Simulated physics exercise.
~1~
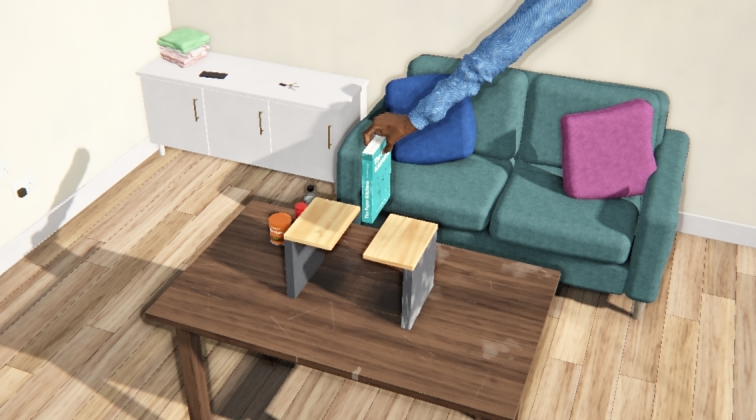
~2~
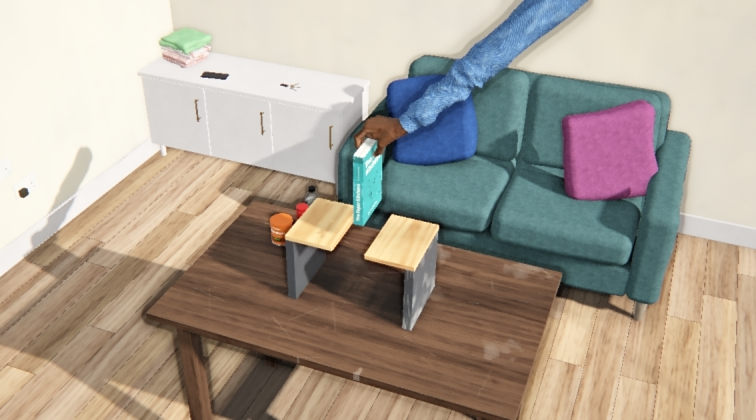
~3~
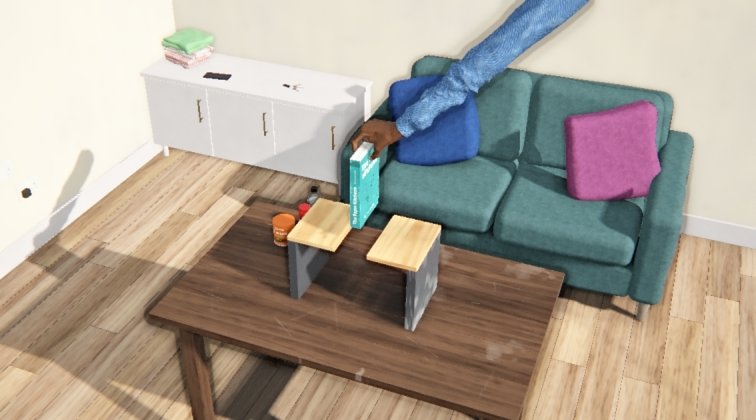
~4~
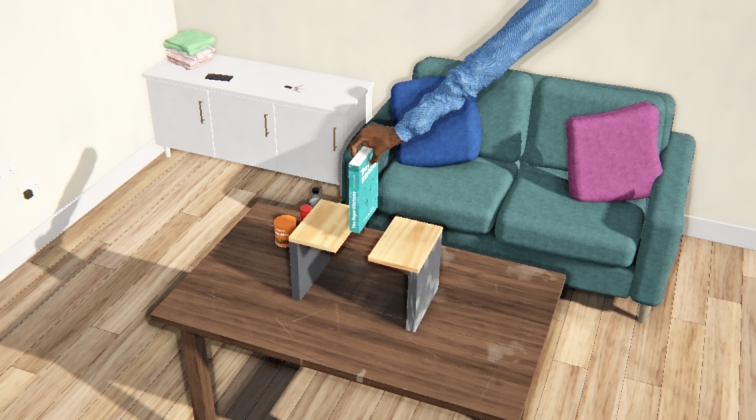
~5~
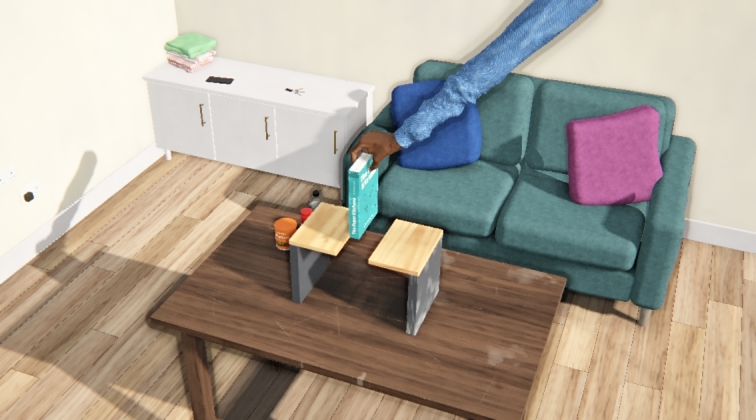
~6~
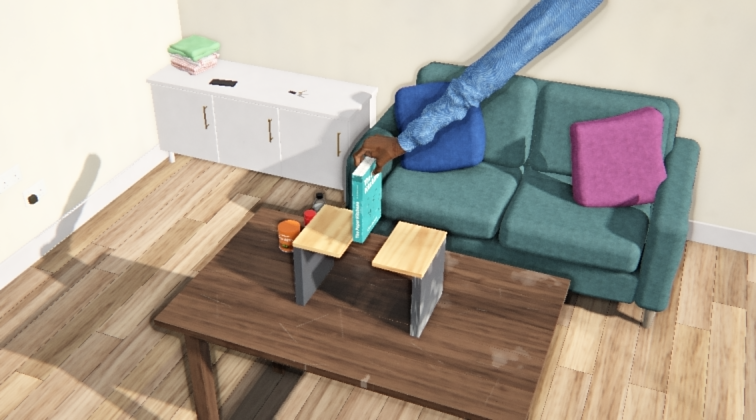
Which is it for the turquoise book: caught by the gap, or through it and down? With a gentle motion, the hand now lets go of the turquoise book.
My bet is it falls clear.
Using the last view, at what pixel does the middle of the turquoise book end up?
Near pixel (367, 270).
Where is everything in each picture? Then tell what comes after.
In the first picture, on its way; turquoise book (377, 176).
In the second picture, on its way; turquoise book (368, 179).
In the third picture, on its way; turquoise book (365, 182).
In the fourth picture, on its way; turquoise book (364, 186).
In the fifth picture, on its way; turquoise book (364, 192).
In the sixth picture, poised above the slot; turquoise book (367, 196).
Then, 0.32 s on from there, turquoise book shifted about its own width near (367, 259).
Then, 0.66 s on from there, turquoise book shifted well along near (367, 270).
In the end, moved from the start, turquoise book; the other 2 unmoved. At the end, from the last picture's camera, turquoise book near (367, 270). The book goes down the gap.
